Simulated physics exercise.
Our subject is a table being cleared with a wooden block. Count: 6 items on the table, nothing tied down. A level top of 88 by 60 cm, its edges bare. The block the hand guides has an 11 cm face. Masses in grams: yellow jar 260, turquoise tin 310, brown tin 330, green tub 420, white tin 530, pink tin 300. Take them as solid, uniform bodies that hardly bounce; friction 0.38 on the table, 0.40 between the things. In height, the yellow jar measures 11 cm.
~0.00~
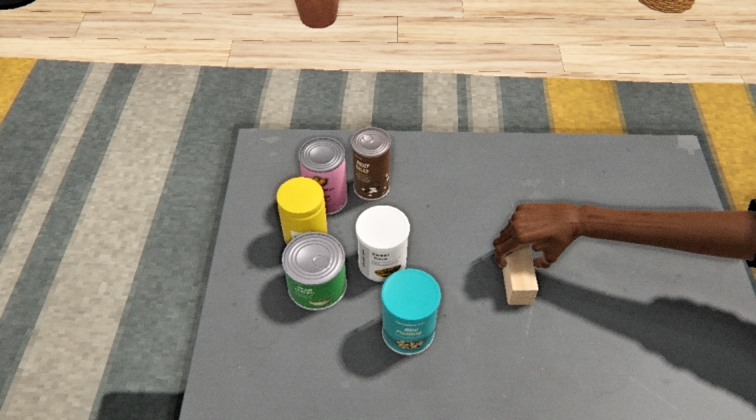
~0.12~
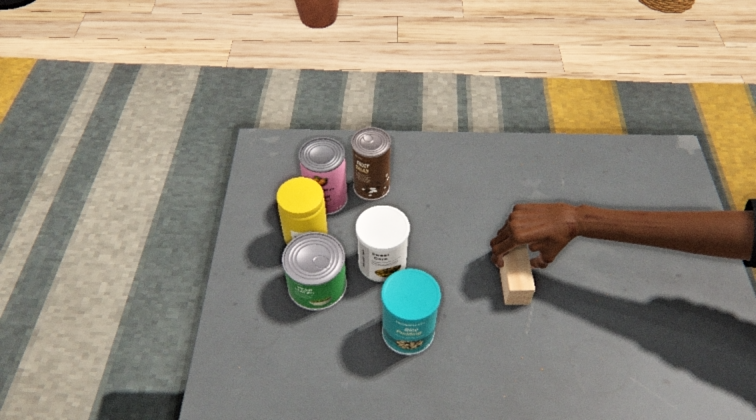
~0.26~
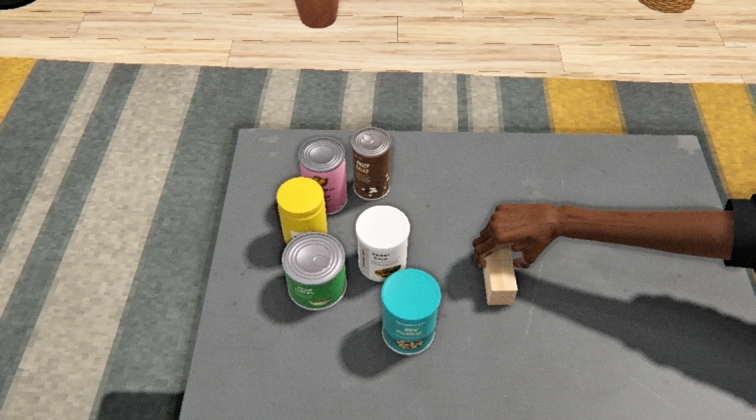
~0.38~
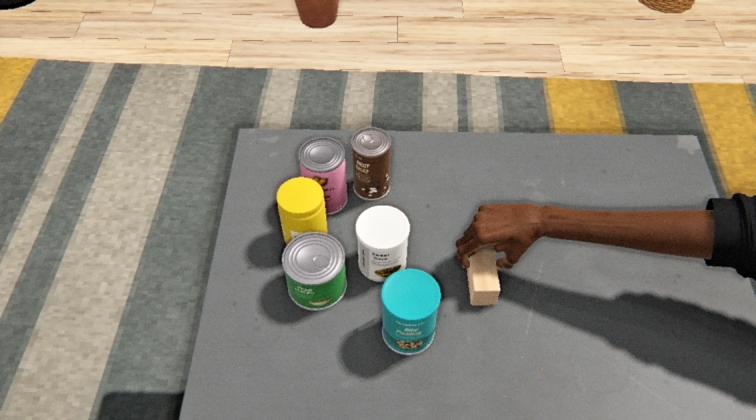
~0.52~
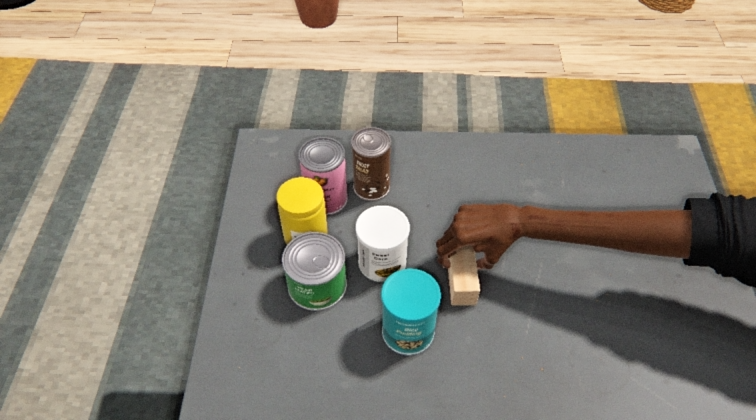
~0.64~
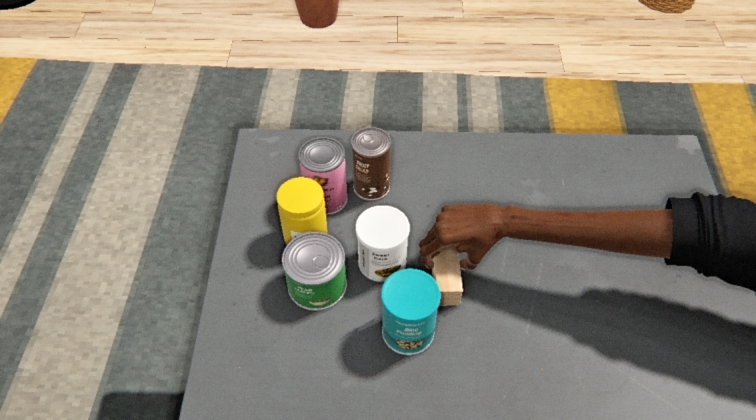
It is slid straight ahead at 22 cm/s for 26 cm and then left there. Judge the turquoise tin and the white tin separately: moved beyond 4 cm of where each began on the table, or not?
Turquoise tin - not beyond, white tin - moved beyond.
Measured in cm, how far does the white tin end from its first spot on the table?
The shift is close to 11 cm.
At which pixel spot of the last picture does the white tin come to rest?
Roughly at pixel (317, 242).
By 1.04 s, block slid 20 cm; white tin 5 cm from its spot near (352, 244); green tub 2 cm from its spot.
By 1.24 s, block slid 25 cm; white tin 9 cm from its spot near (324, 242); green tub 5 cm from its spot; yellow jar 2 cm from its spot.
When it is over (1.7 s), not toppled but over 4 cm from the start, green tub and white tin; the other 4 within 4 cm of the start. End places, in pixels of the last picture, turquoise tin near (410, 313), white tin near (317, 242).
